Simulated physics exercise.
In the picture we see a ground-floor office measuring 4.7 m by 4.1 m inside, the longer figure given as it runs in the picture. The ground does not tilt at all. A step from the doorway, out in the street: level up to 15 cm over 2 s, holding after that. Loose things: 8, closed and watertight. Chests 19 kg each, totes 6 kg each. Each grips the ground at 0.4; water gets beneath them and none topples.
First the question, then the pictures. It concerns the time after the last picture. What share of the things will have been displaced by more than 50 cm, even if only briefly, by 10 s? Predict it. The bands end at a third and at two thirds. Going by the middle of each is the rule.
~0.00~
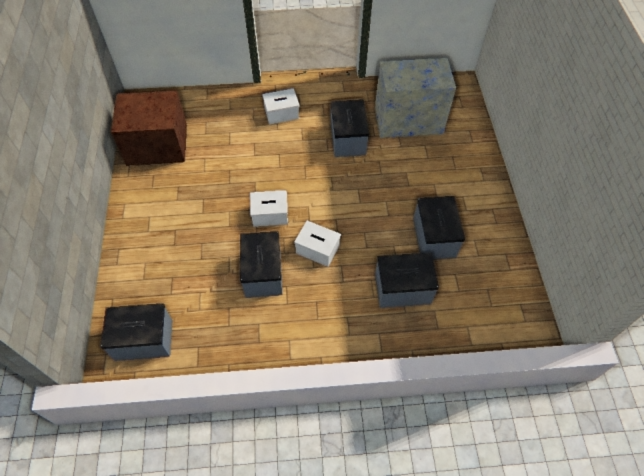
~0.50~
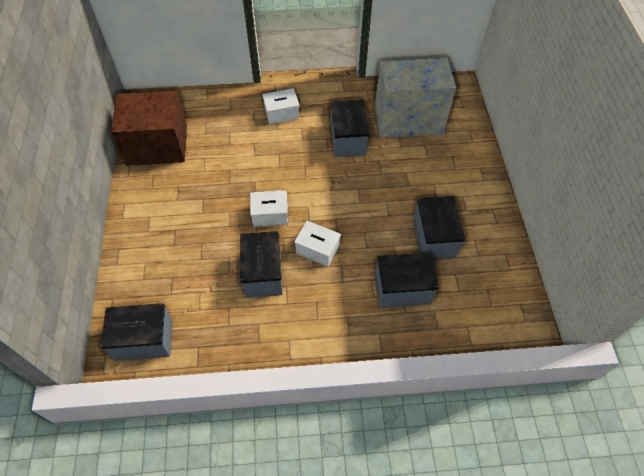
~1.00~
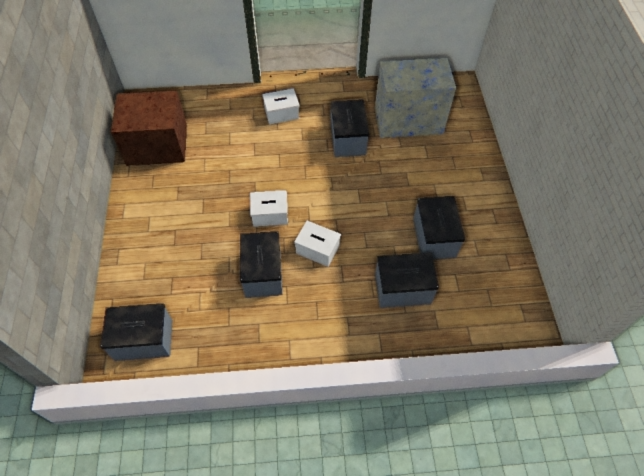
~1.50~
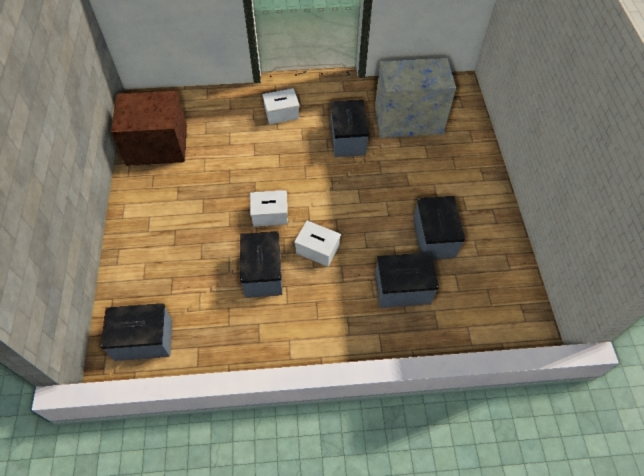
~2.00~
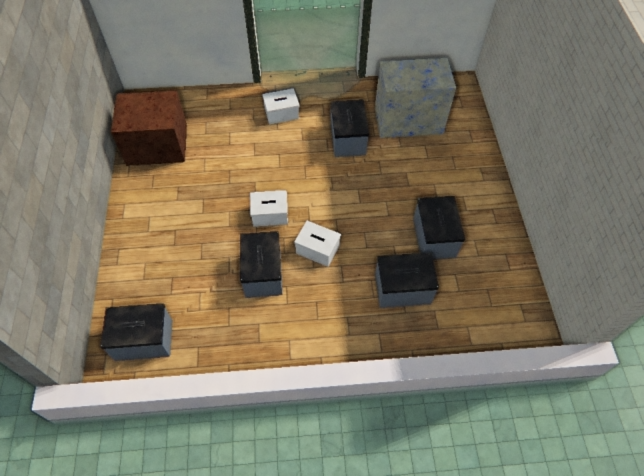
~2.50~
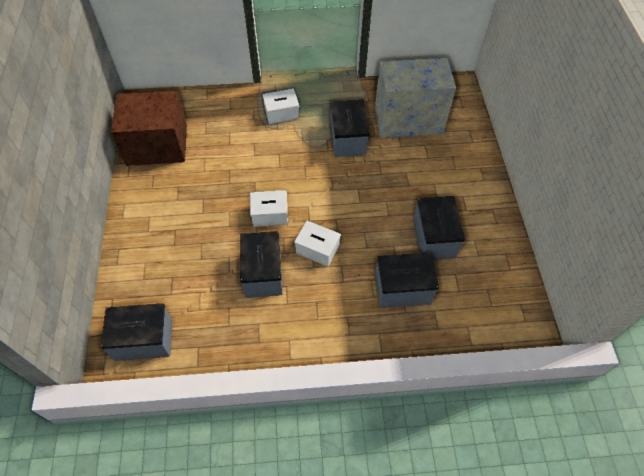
The number moved that far will range a third to two thirds.
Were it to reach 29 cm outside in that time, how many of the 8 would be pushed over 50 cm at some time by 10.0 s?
With that change, 8 of them.
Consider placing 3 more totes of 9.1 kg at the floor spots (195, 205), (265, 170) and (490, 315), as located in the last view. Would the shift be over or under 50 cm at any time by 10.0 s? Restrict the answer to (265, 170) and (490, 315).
One by one: Above; below.
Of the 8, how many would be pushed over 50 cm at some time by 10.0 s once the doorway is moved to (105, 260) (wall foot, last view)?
Then it comes to 2.
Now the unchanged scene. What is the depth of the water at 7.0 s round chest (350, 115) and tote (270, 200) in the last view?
Roughly 4 and 6 cm.
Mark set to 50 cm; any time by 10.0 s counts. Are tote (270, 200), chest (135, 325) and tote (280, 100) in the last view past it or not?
One by one: Above; below; above.
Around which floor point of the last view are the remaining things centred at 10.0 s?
Near (293, 268).
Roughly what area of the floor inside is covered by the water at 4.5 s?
Wet area: Approx. 8.5 m2.
After 3.5 s 1 of 8 are over 50 cm from their spots; 0 afloat.
After 4.5 s 2 of 8 are over 50 cm from their spots; 1 afloat.
After 7.0 s 3 of 8 are over 50 cm from their spots; 1 afloat.
After 10.0 s 4 of 8 are over 50 cm from their spots, and 4 have been at some point; 2 afloat.
